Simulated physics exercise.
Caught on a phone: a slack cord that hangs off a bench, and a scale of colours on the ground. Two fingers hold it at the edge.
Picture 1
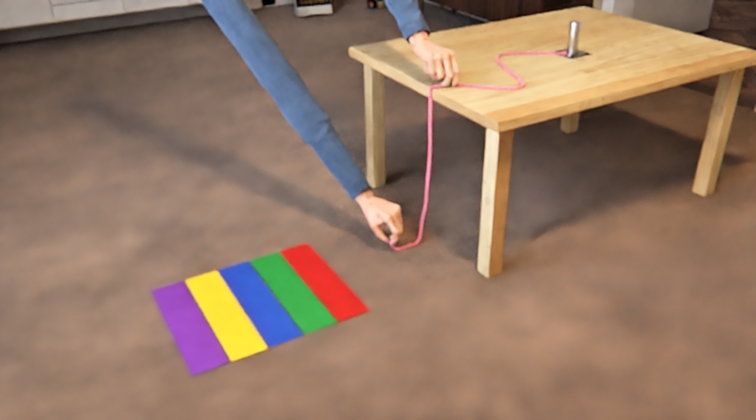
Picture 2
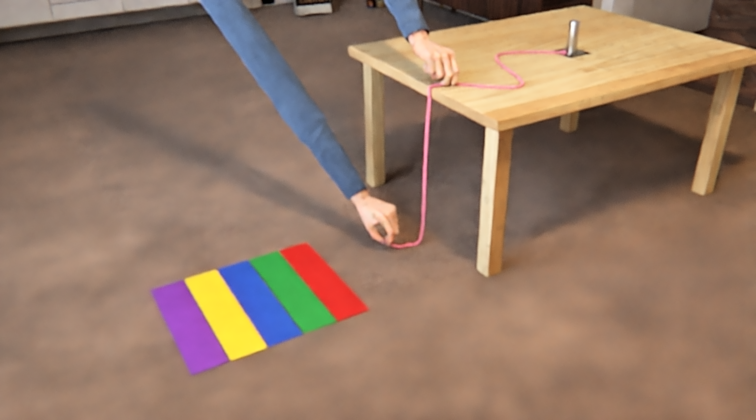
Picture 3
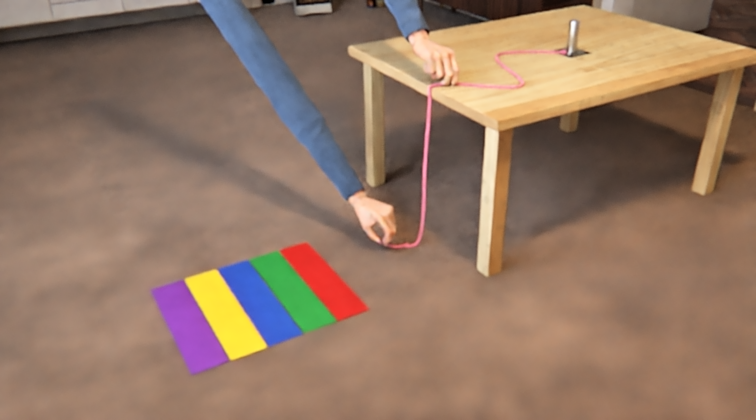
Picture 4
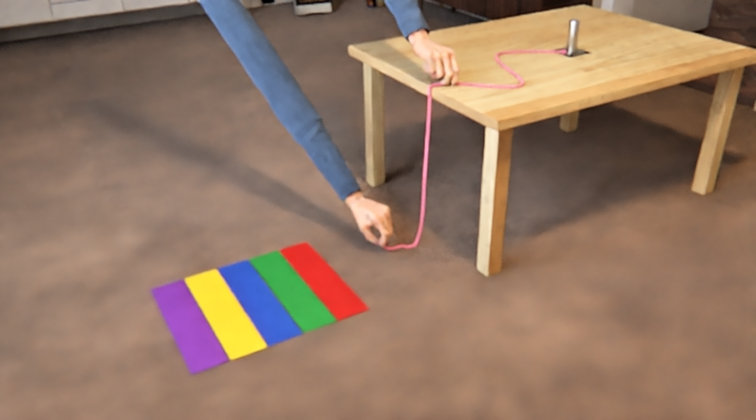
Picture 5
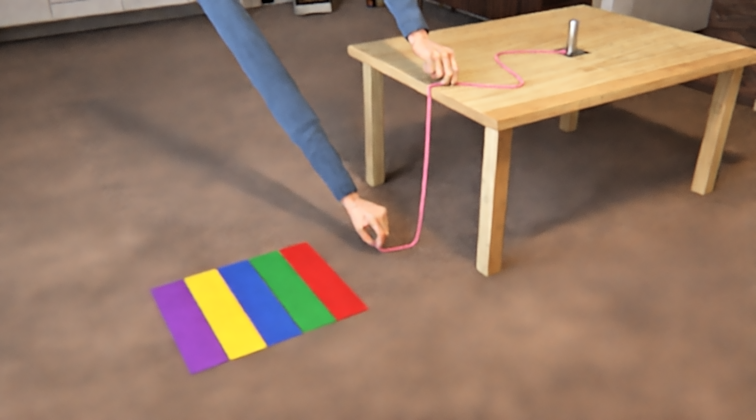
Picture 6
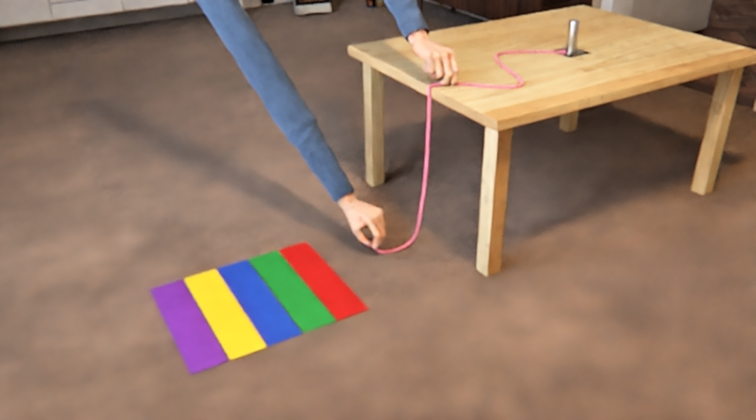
The footage shows one hand holding a slack pink cord at the edge of a wooden table while another hand near the floor draws its lower end slightly left, toward a mat of red, green, blue, yellow and purple stripes.
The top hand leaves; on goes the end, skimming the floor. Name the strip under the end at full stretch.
The purple one.
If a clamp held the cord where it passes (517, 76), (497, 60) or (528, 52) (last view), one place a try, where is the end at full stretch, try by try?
Try by try, around (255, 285), (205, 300) and (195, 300).
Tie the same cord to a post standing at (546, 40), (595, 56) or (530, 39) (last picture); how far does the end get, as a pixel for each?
About (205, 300), (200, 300) and (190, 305).
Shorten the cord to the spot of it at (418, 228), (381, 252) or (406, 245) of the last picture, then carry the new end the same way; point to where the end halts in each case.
Try by try, around (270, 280), (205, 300) and (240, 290).
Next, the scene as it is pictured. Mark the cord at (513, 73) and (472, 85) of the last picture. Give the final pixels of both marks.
The first at (464, 78), the second at (397, 119).
Soon after, end near (242, 287); over blue.
Then, end near (205, 299); over yellow.
At full stretch, end near (183, 307); over purple. It halts on the purple strip.
